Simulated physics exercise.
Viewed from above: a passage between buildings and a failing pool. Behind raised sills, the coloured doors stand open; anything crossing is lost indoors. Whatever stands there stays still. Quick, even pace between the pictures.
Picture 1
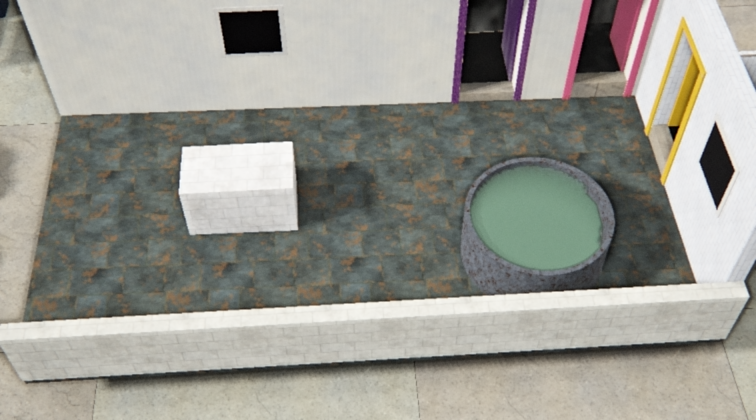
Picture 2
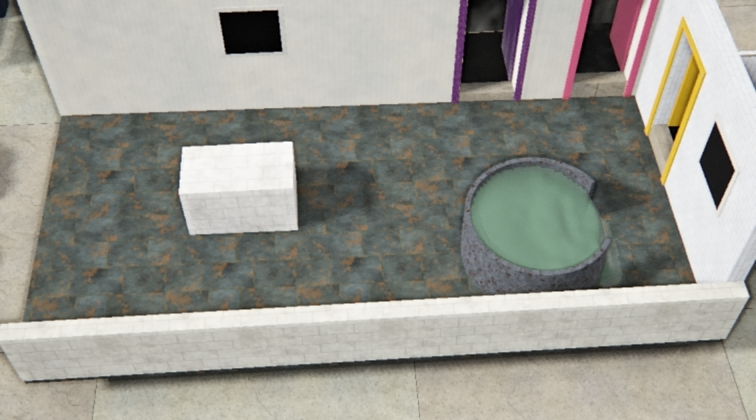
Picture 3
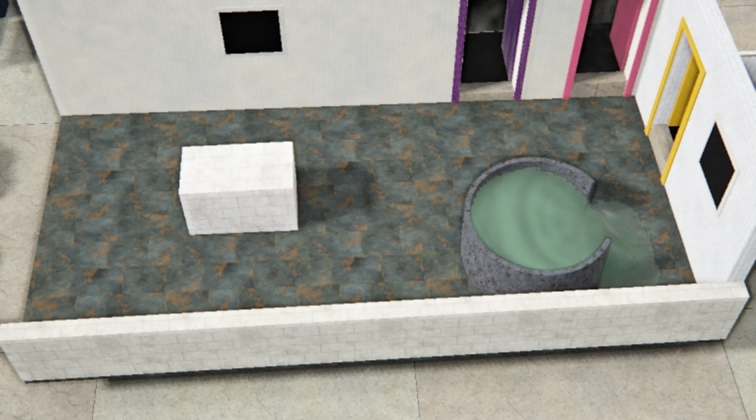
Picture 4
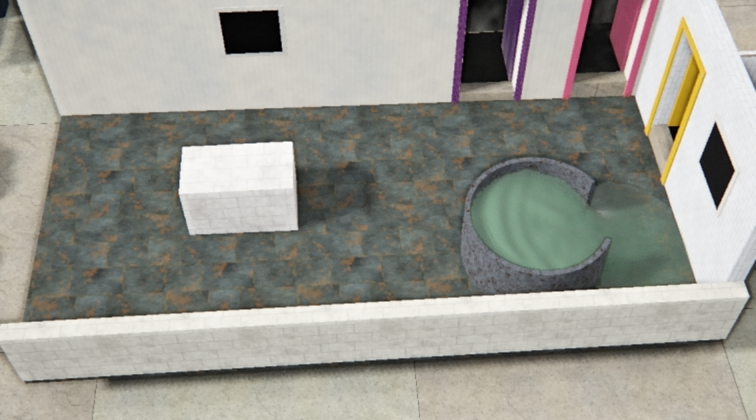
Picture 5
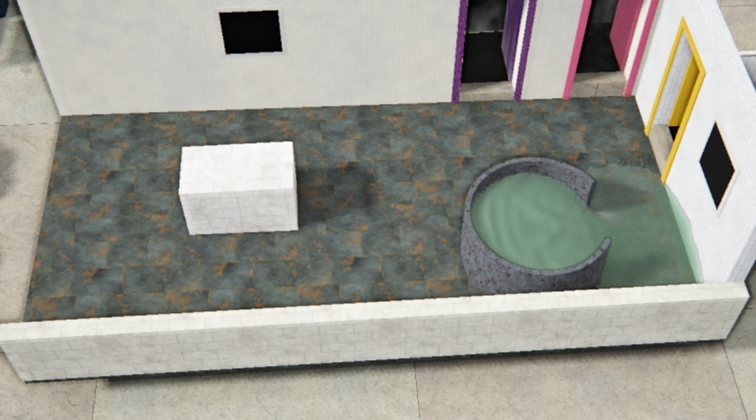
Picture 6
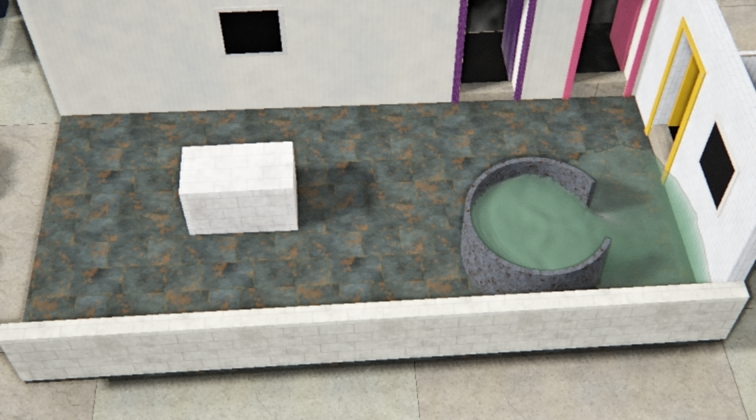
Green water pours through a gap that opens in the right side of a round grey stone pool, spreading over the floor to the right-hand wall and then creeping back along it towards the yellow doorway. The fixed view looks down on a dark, mottled courtyard with white walls and a low white sill in front. A white block sits unmoving at left, with purple and pink doorways behind.
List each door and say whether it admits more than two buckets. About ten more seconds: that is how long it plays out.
The yellow door will receive two buckets or fewer; the purple door will receive two buckets or fewer; the pink door will receive two buckets or fewer.
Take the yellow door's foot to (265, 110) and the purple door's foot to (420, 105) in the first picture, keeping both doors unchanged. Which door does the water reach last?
My answer is the yellow-painted one.
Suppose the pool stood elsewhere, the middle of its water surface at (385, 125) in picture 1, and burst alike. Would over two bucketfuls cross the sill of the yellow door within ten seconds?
I'd say the yellow door tops the limit.
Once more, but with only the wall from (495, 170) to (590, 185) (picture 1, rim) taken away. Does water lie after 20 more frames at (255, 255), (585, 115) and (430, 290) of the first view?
So that's left bare for the first, waterlogged for the second and left bare for the third.
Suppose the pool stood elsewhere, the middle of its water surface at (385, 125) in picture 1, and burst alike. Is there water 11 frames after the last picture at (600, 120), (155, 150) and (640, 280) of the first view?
First one gets inundated, next one stays unwetted, last one gets inundated.
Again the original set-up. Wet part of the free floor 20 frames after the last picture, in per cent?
Estimated share: Around 50 %.
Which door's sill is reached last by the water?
It's the one in purple.
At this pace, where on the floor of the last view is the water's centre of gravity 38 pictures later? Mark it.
Somewhere around (488, 202) in the last view.
A moment on, water covers 15 % of the floor; the yellow door wet at the sill, nothing in, the purple door not reached, the pink door wet at the sill, nothing in.
Next, water covers 20 % of the floor; the yellow door wet at the sill, nothing in, the purple door wet at the sill, nothing in, the pink door under two buckets in.
Then, water covers 50 % of the floor; the yellow door wet at the sill, nothing in, the purple door wet at the sill, nothing in, the pink door under two buckets in.
Later, water covers 90 % of the floor; the yellow door wet at the sill, nothing in, the purple door wet at the sill, nothing in, the pink door under two buckets in.
In the end, water covers 100 % of the floor; the yellow door wet at the sill, nothing in, the purple door wet at the sill, nothing in, the pink door under two buckets in.
